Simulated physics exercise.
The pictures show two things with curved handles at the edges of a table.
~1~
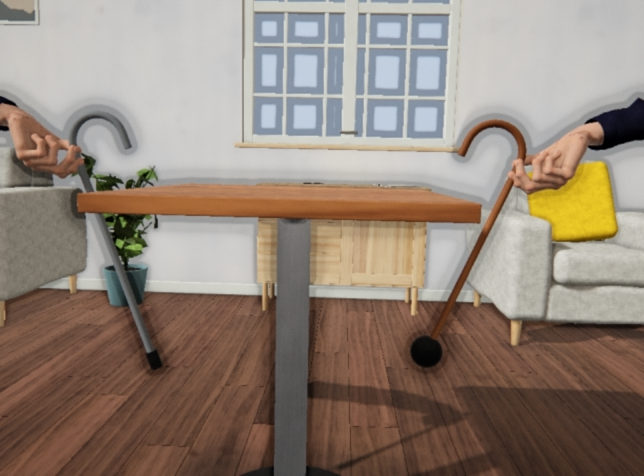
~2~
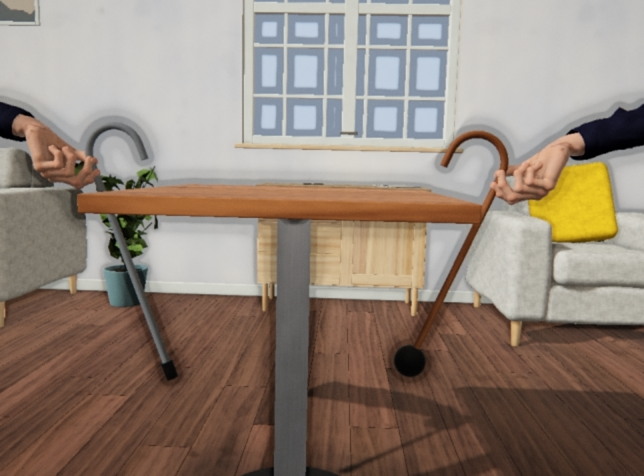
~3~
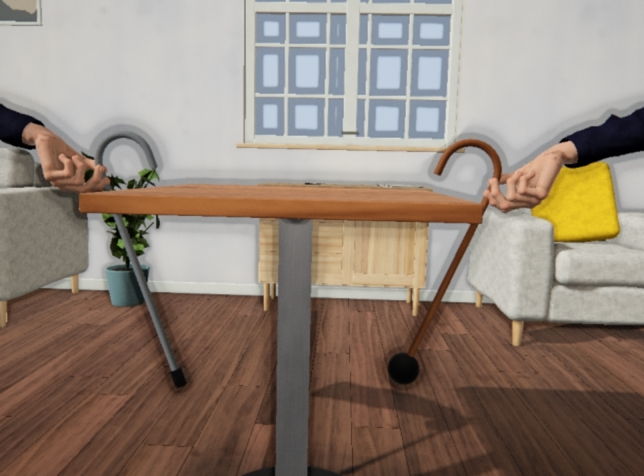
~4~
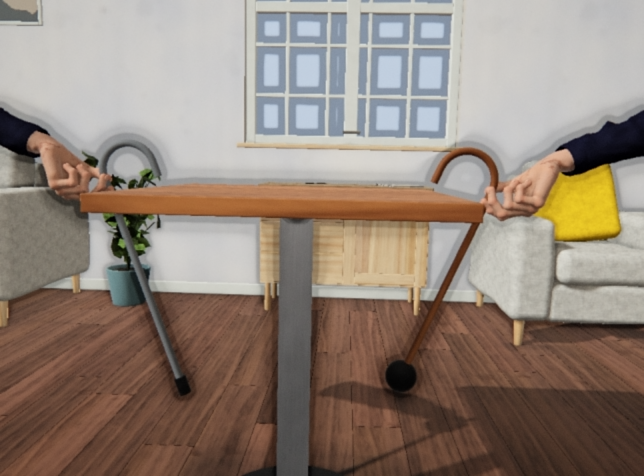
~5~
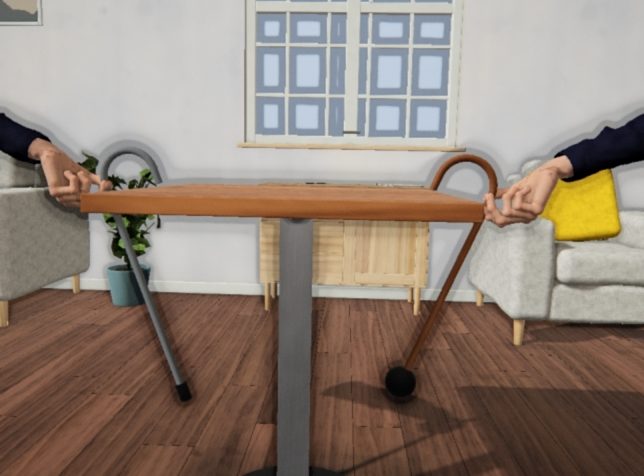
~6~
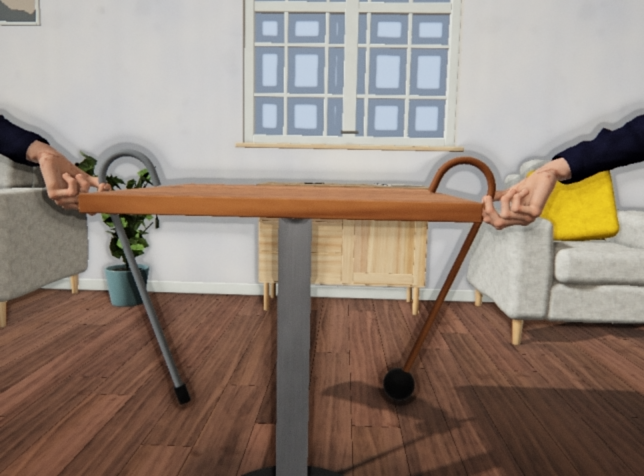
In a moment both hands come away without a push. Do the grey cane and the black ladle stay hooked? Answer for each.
The grey cane stays hooked on the edge and the black ladle stays hooked on the edge.
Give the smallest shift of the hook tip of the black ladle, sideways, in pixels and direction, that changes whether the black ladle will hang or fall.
Some 12 pixels, right.
Then, 0.30 s past the last view, grey cane at rest near (163, 276); black ladle at rest near (427, 279).
Then, 0.68 s past the last view, grey cane at rest near (162, 276); black ladle at rest near (429, 279).
Finally, the grey cane hangs from the table, near (162, 276); the black ladle hangs from the table, near (427, 279).
